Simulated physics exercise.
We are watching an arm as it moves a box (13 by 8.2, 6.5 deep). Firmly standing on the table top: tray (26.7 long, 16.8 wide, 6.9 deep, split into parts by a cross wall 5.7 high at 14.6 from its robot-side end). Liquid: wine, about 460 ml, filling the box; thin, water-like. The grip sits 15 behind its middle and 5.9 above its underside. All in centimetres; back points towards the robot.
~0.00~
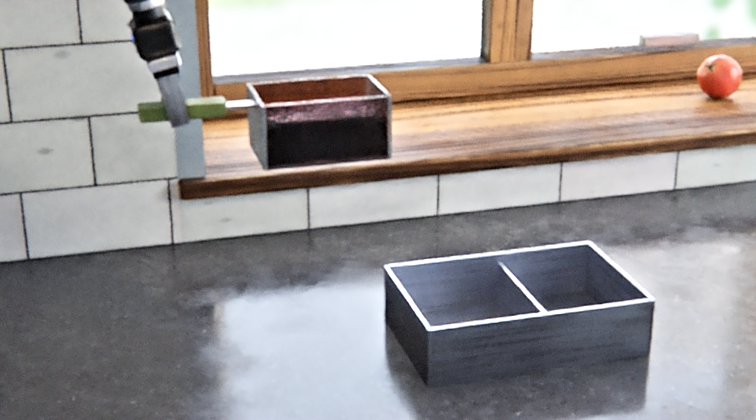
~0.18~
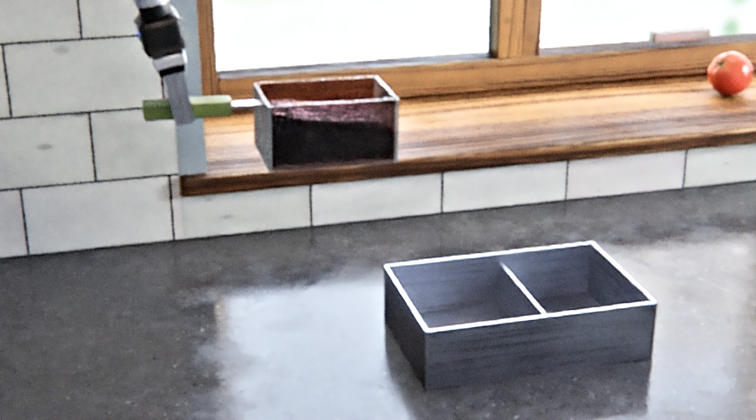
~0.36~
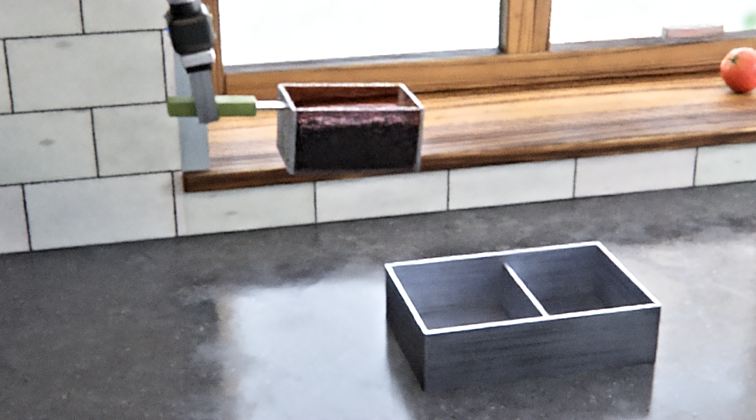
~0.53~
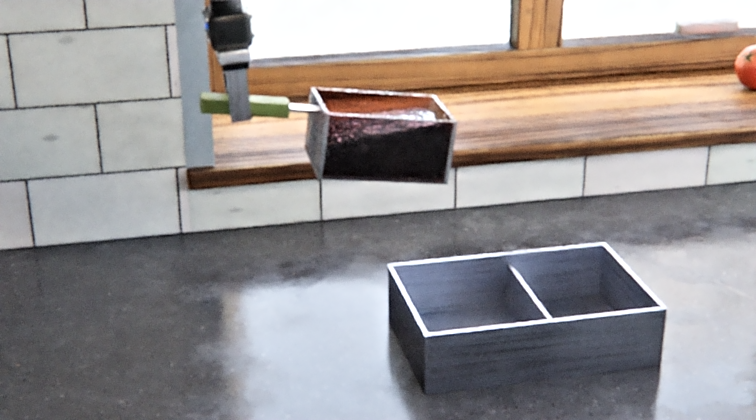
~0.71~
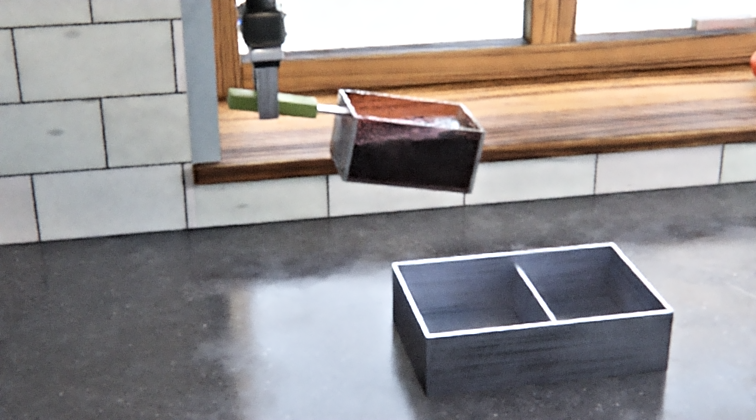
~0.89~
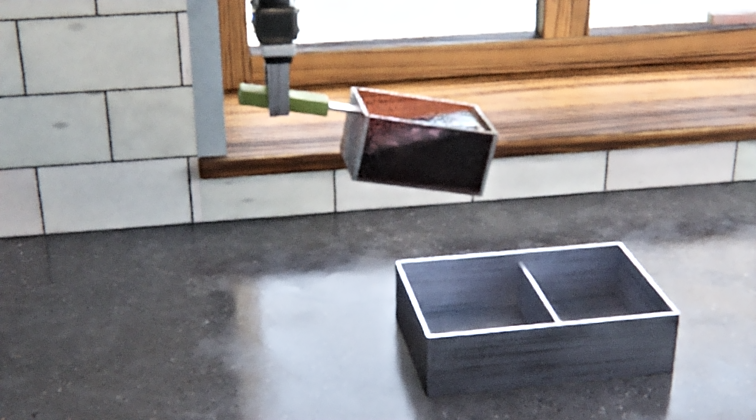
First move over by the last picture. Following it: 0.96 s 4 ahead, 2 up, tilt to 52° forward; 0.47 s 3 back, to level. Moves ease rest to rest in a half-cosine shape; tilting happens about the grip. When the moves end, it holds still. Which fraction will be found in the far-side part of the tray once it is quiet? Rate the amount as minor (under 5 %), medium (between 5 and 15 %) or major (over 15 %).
Rated minor, under 5 %.
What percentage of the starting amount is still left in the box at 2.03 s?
45 per cent, roughly.
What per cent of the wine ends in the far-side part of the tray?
Something like 1 in a hundred.
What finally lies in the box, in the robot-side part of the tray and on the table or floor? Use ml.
I'd estimate close to 220, 220 and 20 ml respectively.
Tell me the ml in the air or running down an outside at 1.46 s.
Volume outside the vessels: Near 50 ml.
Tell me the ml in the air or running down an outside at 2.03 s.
I'd say around 15 ml.
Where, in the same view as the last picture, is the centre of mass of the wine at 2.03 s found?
Around (460, 265).
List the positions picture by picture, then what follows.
Box floor at (319, 148), level; upper third of the wine around (318, 115), from x 255 to 385, top at y 100; 460 ml in the box, in the first picture.
Box floor at (325, 149), tilted 1° forward; upper third of the wine around (311, 117), from x 260 to 390, top at y 100, in the second picture.
Box floor at (347, 155), tilted 4° forward; upper third of the wine around (346, 121), from x 280 to 415, top at y 105, in the third picture.
Box floor at (375, 163), tilted 8° forward; upper third of the wine around (388, 129), from x 310 to 450, top at y 110, in the fourth picture.
Box floor at (400, 169), tilted 11° forward; upper third of the wine around (409, 135), from x 340 to 475, top at y 115, in the fifth picture.
Box floor at (410, 169), tilted 12° forward; upper third of the wine around (433, 134), from x 350 to 490, top at y 110; 460 ml in the box, in the sixth picture.
After 1.46 s, tilted 38° forward, liquid up to 22 above the table; 405 ml in the box, 10 ml in the robot-side part, 45 ml in the air or running down outside.
After 2.03 s, tilted 35° forward, liquid up to 50 above the table; 220 ml in the robot-side part, 215 ml in the box, 10 ml on the table or floor, 5 ml in the far-side part, 15 ml in the air or running down outside.
After 2.52 s, level, liquid up to 32 above the table; 220 ml in the robot-side part, 215 ml in the box, 20 ml on the table or floor, 5 ml in the far-side part.
After 3.32 s, level, liquid up to 30 above the table; 220 ml in the robot-side part, 215 ml in the box, 20 ml on the table or floor, 5 ml in the far-side part.
At rest, 220 ml in the robot-side part, 215 ml in the box, 20 ml on the table or floor, 5 ml in the far-side part. That is 1 % in the far-side part of the tray.
